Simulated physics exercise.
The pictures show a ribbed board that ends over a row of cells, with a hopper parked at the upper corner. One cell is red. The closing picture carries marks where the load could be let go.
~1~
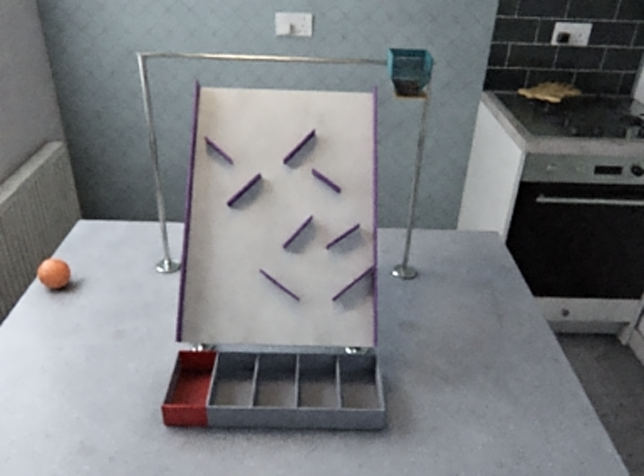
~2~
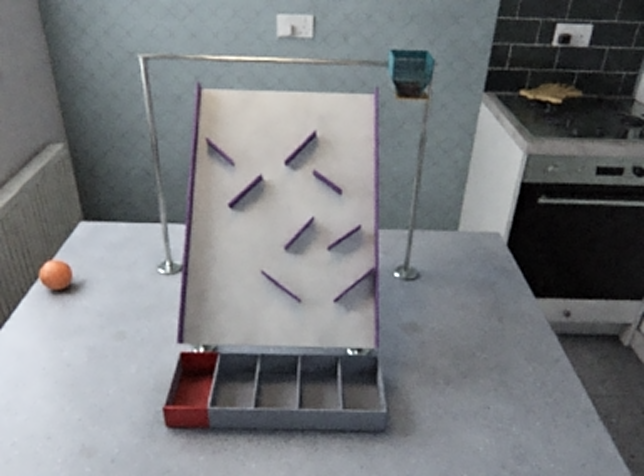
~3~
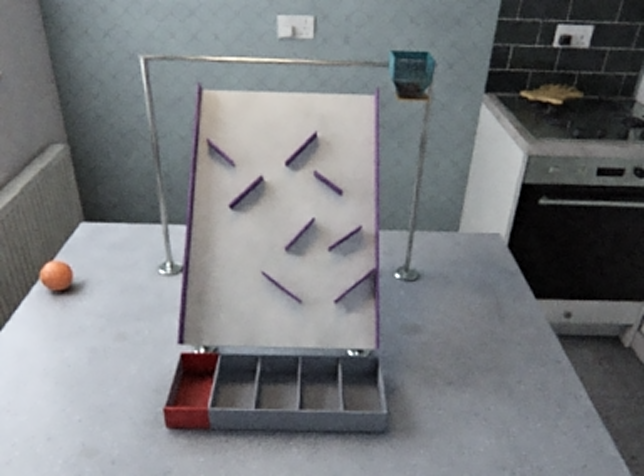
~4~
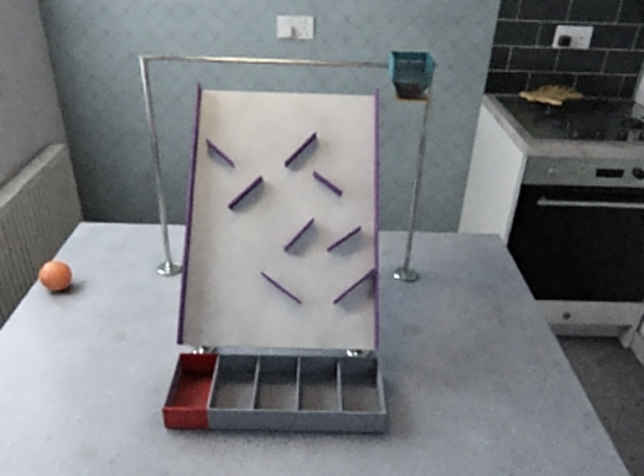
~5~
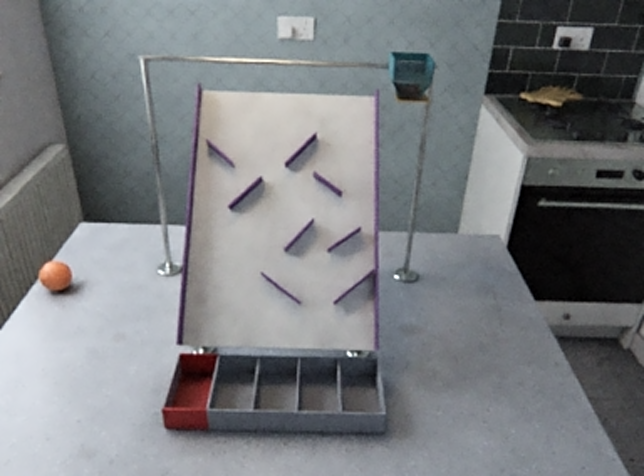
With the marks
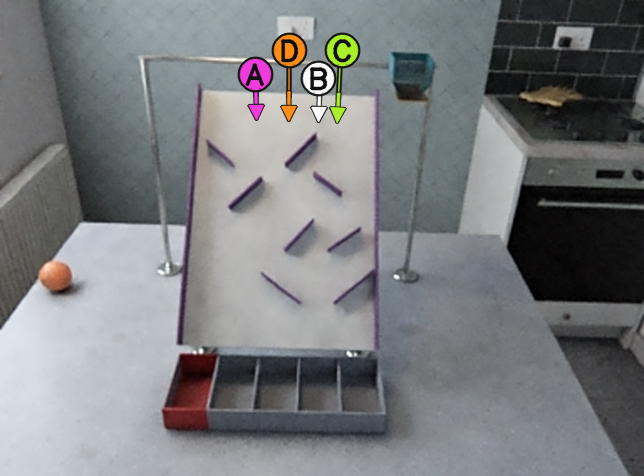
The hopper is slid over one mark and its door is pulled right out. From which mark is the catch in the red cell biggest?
The answer is mark A.
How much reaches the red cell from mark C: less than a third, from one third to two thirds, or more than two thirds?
Less than a third.
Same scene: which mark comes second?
The answer is D.
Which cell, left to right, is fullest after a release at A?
It is the first one.
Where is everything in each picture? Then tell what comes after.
The first frame shows hopper near (406, 86), chocolate balls, door shut.
The second frame shows ribs (206, 138) to (232, 161), (285, 162) to (316, 130), (228, 205) to (261, 174).
The third frame shows ribs (314, 171) to (343, 192), (285, 248) to (314, 217), (329, 248) to (361, 226).
The fourth frame shows ribs (261, 272) to (300, 302), (334, 302) to (374, 269).
The fifth frame shows red cell near (186, 417), number 1 of 5 from the left.
On the marked copy, mark A meets the board at (256, 114); mark B meets the board at (318, 116); mark C meets the board at (337, 117); mark D meets the board at (288, 115).
With A, close to half in the red cell, close to a quarter in other cells, close to a quarter outside the box.
With B, a small share in the red cell, close to two thirds in other cells, close to a quarter outside the box.
With C, a small share in the red cell, all but a few in other cells, only a few outside the box.
With D, close to a quarter in the red cell, close to half in other cells, close to a quarter outside the box.
